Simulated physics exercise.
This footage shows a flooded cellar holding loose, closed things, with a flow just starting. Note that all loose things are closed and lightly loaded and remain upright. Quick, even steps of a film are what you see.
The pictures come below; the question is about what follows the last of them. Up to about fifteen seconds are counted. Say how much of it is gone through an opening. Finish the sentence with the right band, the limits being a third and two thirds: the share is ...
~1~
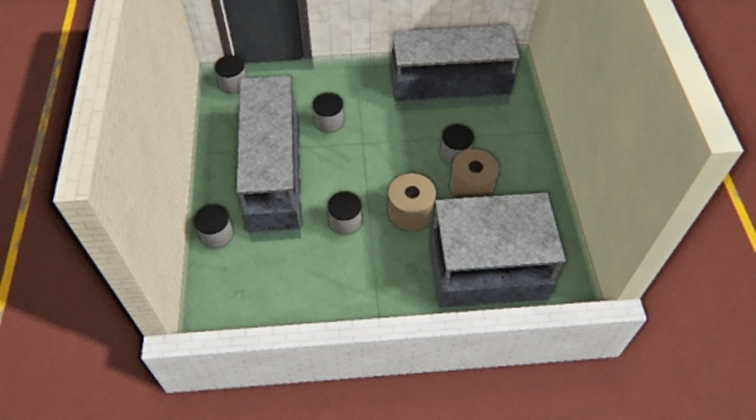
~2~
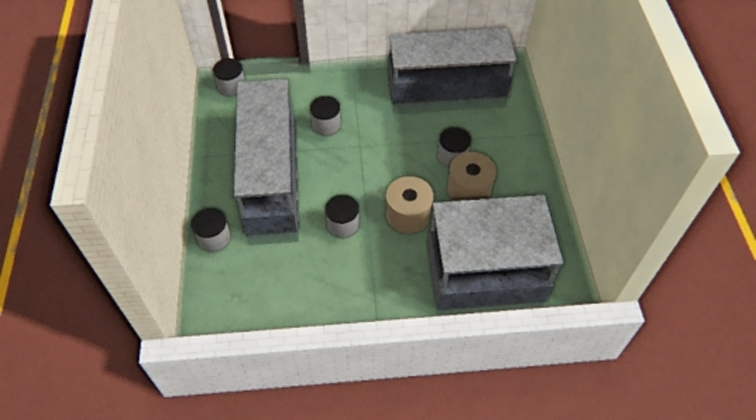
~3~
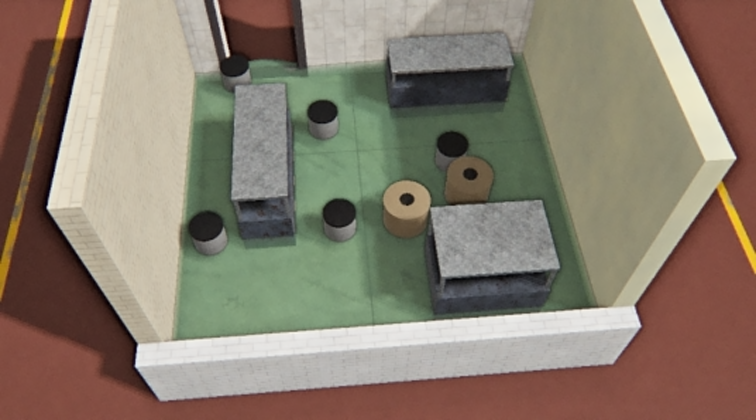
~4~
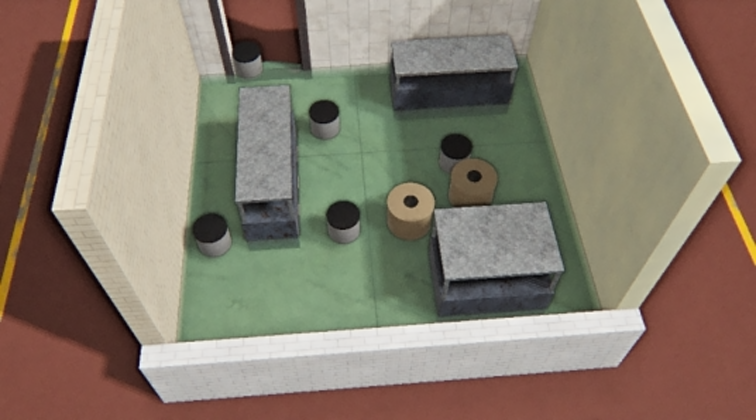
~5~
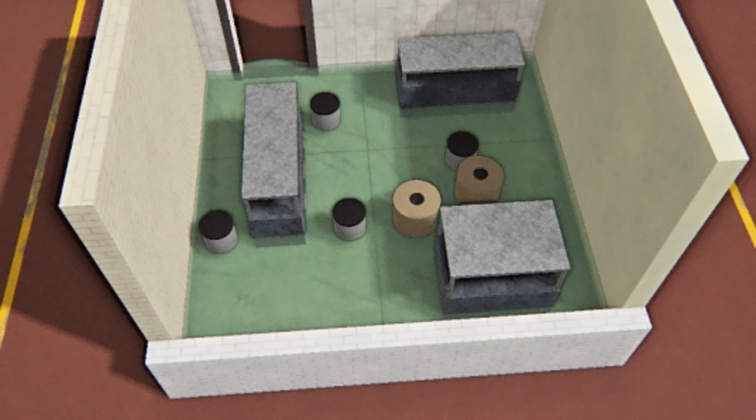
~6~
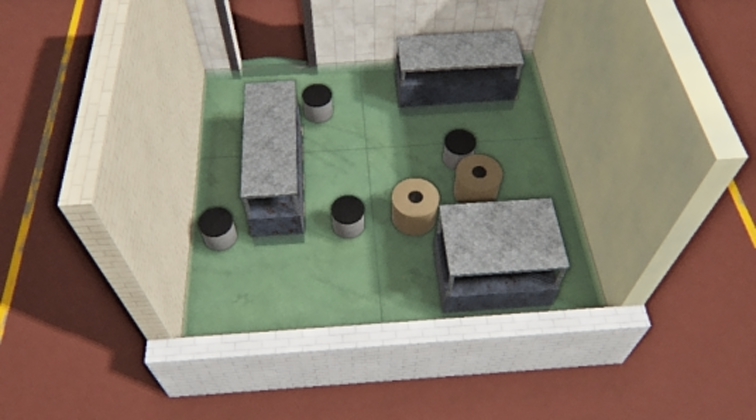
The share is from a third to two thirds.
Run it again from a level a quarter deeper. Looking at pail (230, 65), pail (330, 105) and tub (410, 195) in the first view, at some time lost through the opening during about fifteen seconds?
Going item by item, that's exited, then exited, then still there.
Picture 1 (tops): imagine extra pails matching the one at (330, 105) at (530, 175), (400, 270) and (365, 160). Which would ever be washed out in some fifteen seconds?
Sure - one by one that's in the room, then in the room, then out of the room.
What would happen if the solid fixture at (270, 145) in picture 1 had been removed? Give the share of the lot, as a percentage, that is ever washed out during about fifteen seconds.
Share affected: Approx. 30 %.
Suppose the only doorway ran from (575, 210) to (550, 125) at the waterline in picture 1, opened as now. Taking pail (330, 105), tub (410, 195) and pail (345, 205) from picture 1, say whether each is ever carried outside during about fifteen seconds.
Per item as listed - swept away, swept away, swept away.
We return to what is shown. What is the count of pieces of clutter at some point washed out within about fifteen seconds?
It adds up to 3.
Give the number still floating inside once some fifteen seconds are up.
By my tally, 4.
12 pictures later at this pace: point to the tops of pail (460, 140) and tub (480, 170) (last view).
The first top is close to (418, 131) and the second close to (448, 167).
A moment on, 1 of 7 are out; 6 afloat.
Next, 2 of 7 are out; 5 afloat.
Later, 3 of 7 are out; 4 afloat.
In the end, 3 of 7 are out; 4 afloat.
